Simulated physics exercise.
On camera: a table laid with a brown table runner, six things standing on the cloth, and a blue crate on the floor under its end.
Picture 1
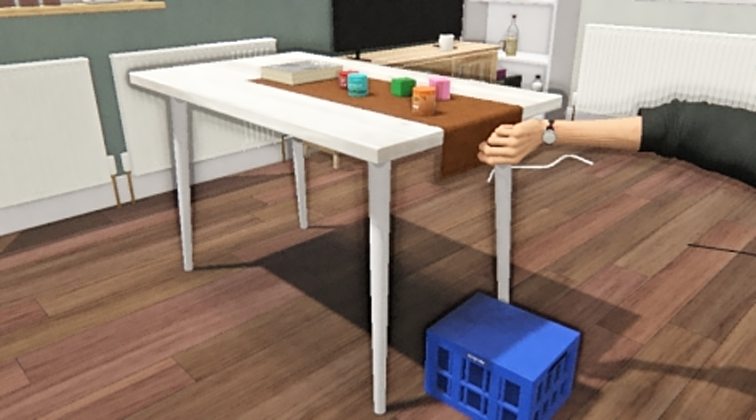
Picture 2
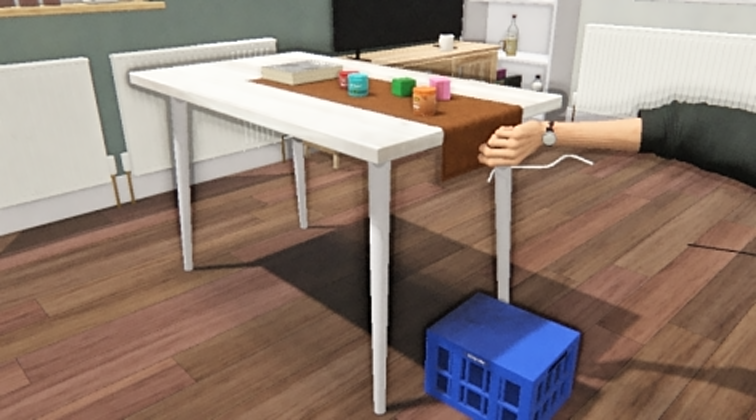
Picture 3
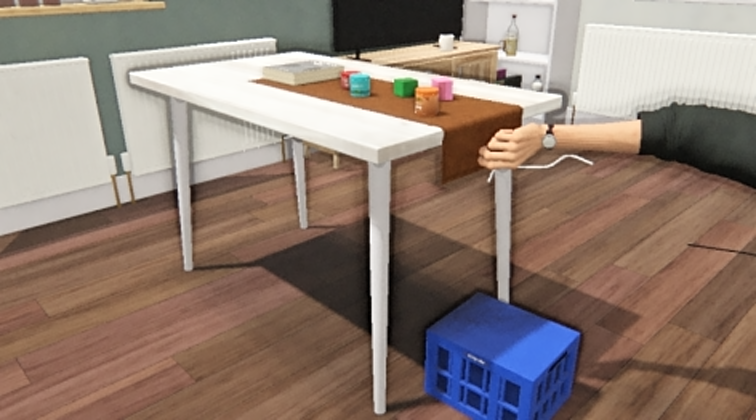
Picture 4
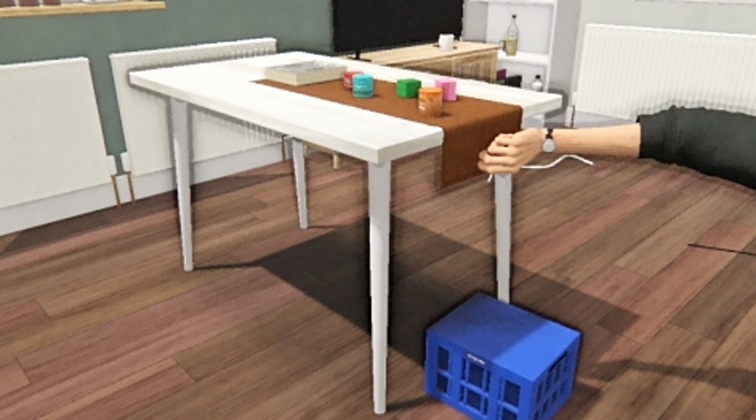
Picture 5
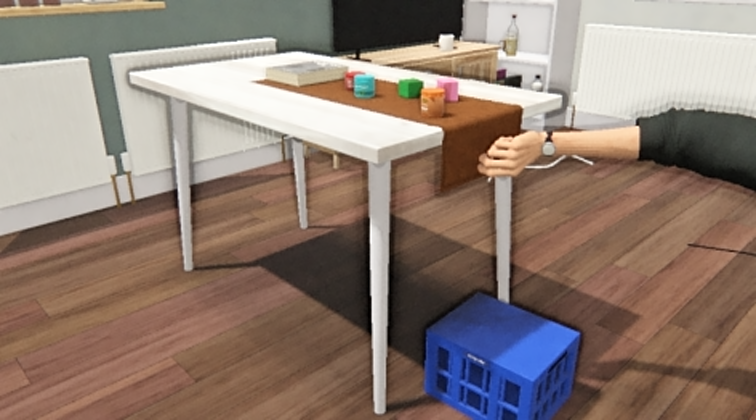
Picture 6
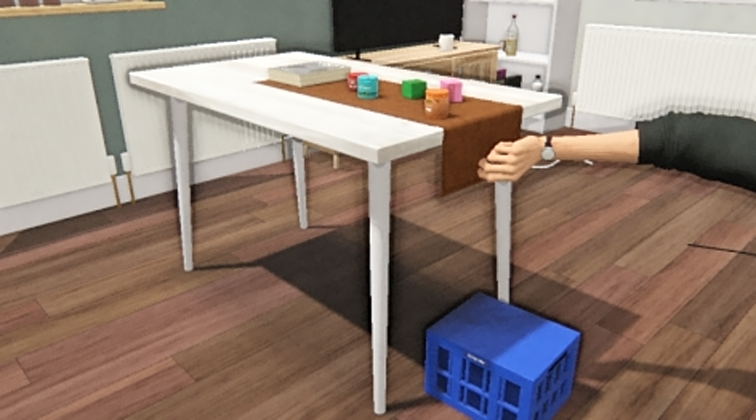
In the video, a hand at the right grips the end of a brown table runer on a white table and draws it slowly downward, and the colourful pots and cubes standing on the cloth shift slightly right with it.
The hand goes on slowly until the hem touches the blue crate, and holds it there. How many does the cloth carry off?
The count of fallen things is four.
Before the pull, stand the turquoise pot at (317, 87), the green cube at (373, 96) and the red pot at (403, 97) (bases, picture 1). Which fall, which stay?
The turquoise pot holds on, the green cube tumbles off, the red pot goes over.
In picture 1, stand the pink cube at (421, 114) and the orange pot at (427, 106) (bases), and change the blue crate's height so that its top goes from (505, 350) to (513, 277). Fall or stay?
The pink cube comes down; the orange pot drops off.
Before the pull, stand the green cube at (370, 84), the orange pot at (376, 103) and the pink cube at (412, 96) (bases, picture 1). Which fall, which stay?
The green cube stays on; the orange pot drops off; the pink cube tumbles off.
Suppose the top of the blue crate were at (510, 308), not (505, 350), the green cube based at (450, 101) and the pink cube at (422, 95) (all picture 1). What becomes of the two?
The green cube falls, the pink cube comes down.
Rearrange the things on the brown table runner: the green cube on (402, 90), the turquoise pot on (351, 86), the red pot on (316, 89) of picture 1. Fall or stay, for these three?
The green cube is carried off; the turquoise pot does not fall; the red pot remains up.
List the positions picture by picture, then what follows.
In the first frame, hem (441, 180); orange pot (424, 88); pink cube (440, 79); green cube (404, 79); turquoise pot (358, 75); red pot (349, 72); top of the crate (505, 350).
In the second frame, hem (442, 182); orange pot (425, 88).
In the third frame, hem (441, 185); pink cube (442, 79).
In the fourth frame, hem (440, 189); green cube (409, 80); top of the crate (505, 350).
In the fifth frame, hem (440, 192); turquoise pot (364, 76).
In the sixth frame, hem (441, 197); orange pot (437, 91); pink cube (452, 81); green cube (415, 81); turquoise pot (368, 77); red pot (359, 74).
Soon after, hem near (479, 260); orange pot and pink cube gone.
After that, hem on the crate; orange pot, pink cube and green cube gone.
In the end, hem on the crate; orange pot, pink cube, green cube and turquoise pot gone. It carries off four.
